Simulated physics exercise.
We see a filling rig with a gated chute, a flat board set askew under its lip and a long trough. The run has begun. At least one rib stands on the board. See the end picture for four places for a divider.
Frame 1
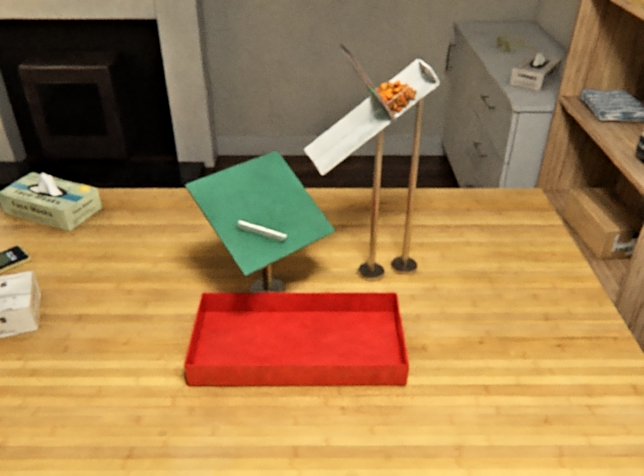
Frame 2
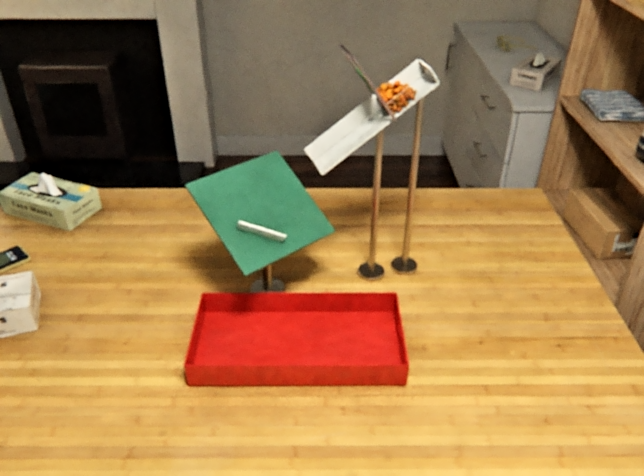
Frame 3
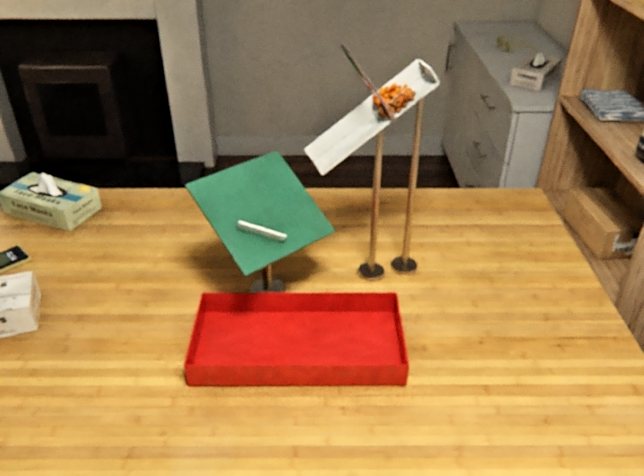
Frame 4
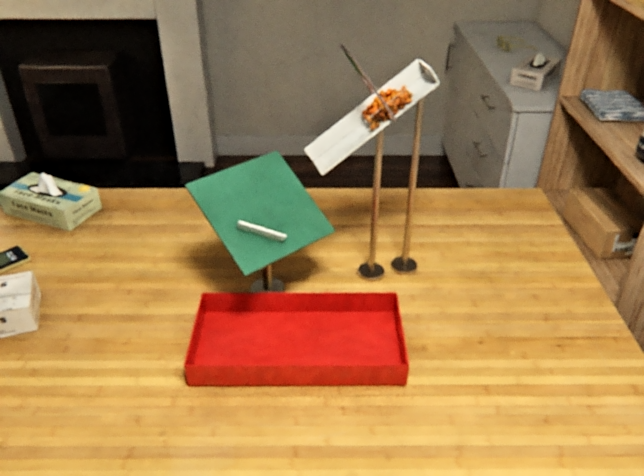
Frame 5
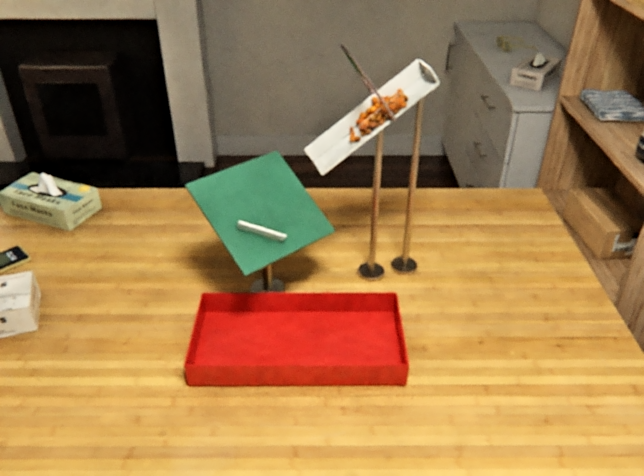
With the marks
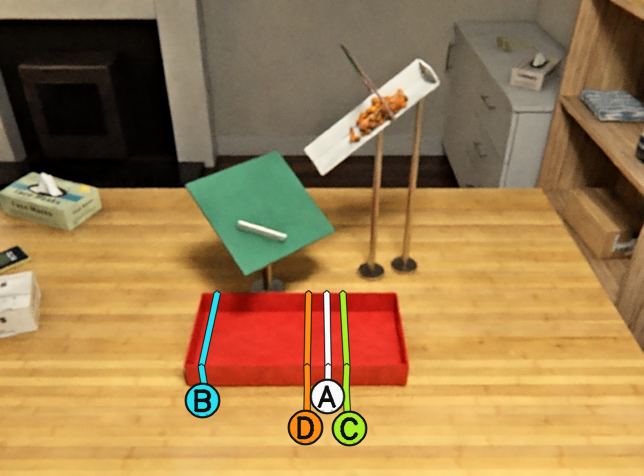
The clip opens on a wooden table with orange bits bunched near the top of a sloping white chute on two thin stands, above a tilted green board with a white rib and an empty red trough. The bits then slide down and left, spreading along the chute, while everything else stays still.
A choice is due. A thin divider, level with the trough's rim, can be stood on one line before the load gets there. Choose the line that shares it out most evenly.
The answer is line A.
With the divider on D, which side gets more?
More lands on the right.
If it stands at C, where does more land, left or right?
The left side.
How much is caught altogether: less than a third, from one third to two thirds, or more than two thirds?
More than two thirds.
On the marked copy, line A crosses the front rim at (328, 365); line B crosses the front rim at (201, 365); line C crosses the front rim at (346, 365); line D crosses the front rim at (307, 365).
If A is chosen, of what is caught, roughly two thirds on the left of the divider, roughly a third on the right.
If B is chosen, of what is caught, not one piece on the left of the divider, every piece on the right.
If C is chosen, of what is caught, almost all on the left of the divider, just a few on the right.
If D is chosen, of what is caught, about a tenth on the left of the divider, the larger part on the right.
